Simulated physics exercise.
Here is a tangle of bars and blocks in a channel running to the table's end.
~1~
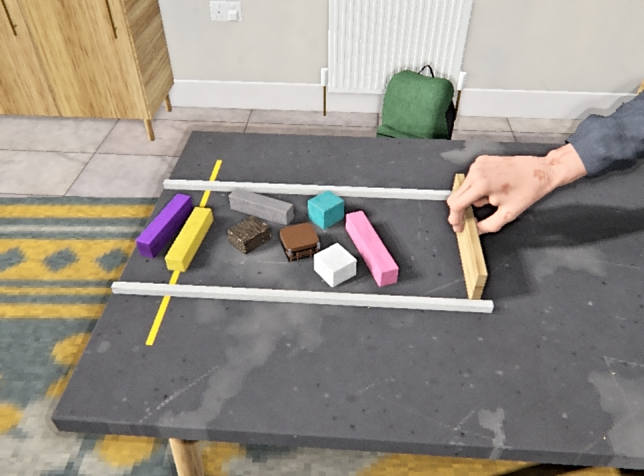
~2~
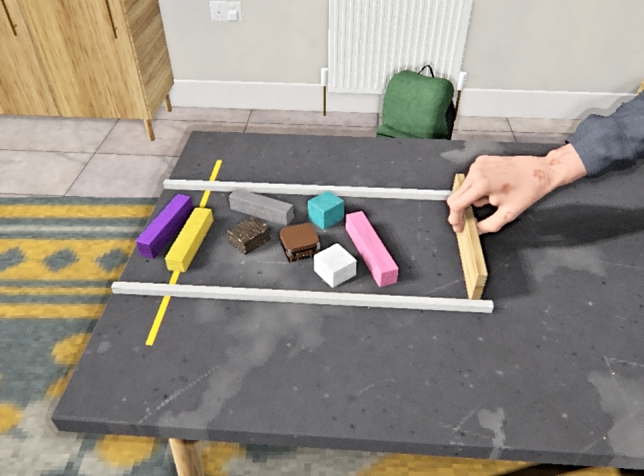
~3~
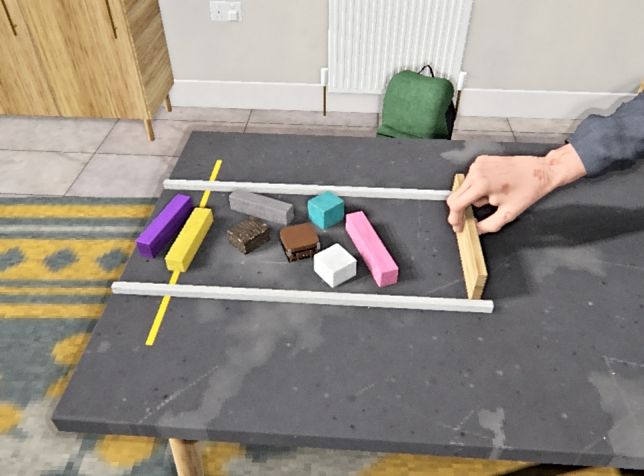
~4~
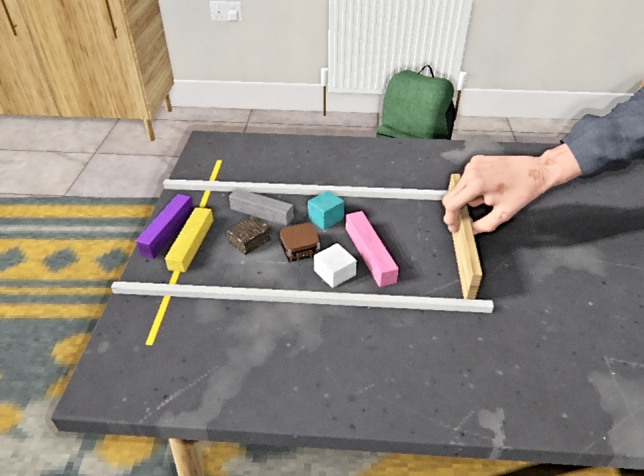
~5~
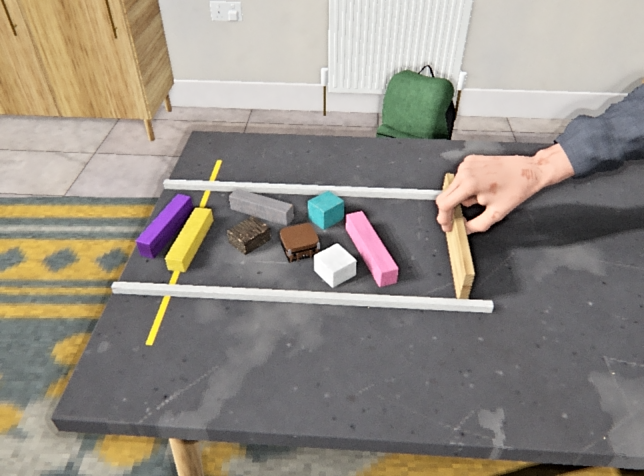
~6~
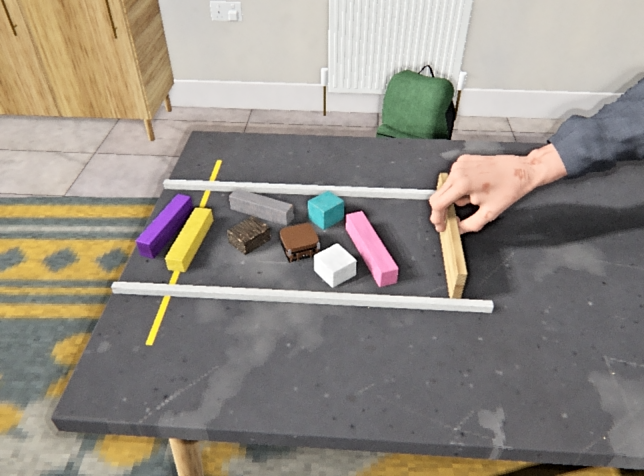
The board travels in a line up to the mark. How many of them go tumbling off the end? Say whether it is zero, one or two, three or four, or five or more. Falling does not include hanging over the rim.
I would say three or four.
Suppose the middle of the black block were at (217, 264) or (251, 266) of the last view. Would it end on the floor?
So in the first try it ends up below, and in the second it ends up below.
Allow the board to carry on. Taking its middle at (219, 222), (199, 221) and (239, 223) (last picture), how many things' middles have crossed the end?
First 2, next 3, last 1.
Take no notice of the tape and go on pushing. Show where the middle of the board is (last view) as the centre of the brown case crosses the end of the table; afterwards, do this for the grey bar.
Middle: Roughly (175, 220); roughly (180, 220).
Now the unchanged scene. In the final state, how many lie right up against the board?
My count gives 2.
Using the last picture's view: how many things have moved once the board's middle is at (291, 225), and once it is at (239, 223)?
6 at one spot and 8 at the other.
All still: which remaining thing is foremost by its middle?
Closest at the end: The grey bar.
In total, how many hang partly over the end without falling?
My count gives 1.
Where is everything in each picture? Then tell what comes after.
The first frame shows purple stick (166, 225); yellow bar (191, 238); black block (249, 235); board (467, 233); tape (191, 235).
The second frame shows yellow bar (191, 238); white block (335, 265).
The third frame shows black block (249, 235); grey bar (261, 207).
The fourth frame shows purple stick (167, 225); brown case (299, 243).
The fifth frame shows yellow bar (191, 238); turquoise block (326, 210).
The sixth frame shows purple stick (167, 225); yellow bar (191, 238); black block (249, 235); board (449, 232); tape (191, 235).
A little later, none off yet; purple stick at rest near (167, 225); yellow bar at rest near (191, 238); black block at rest near (249, 235).
When it is over, the number that fall off is three or four; down, black block, yellow bar and purple stick.
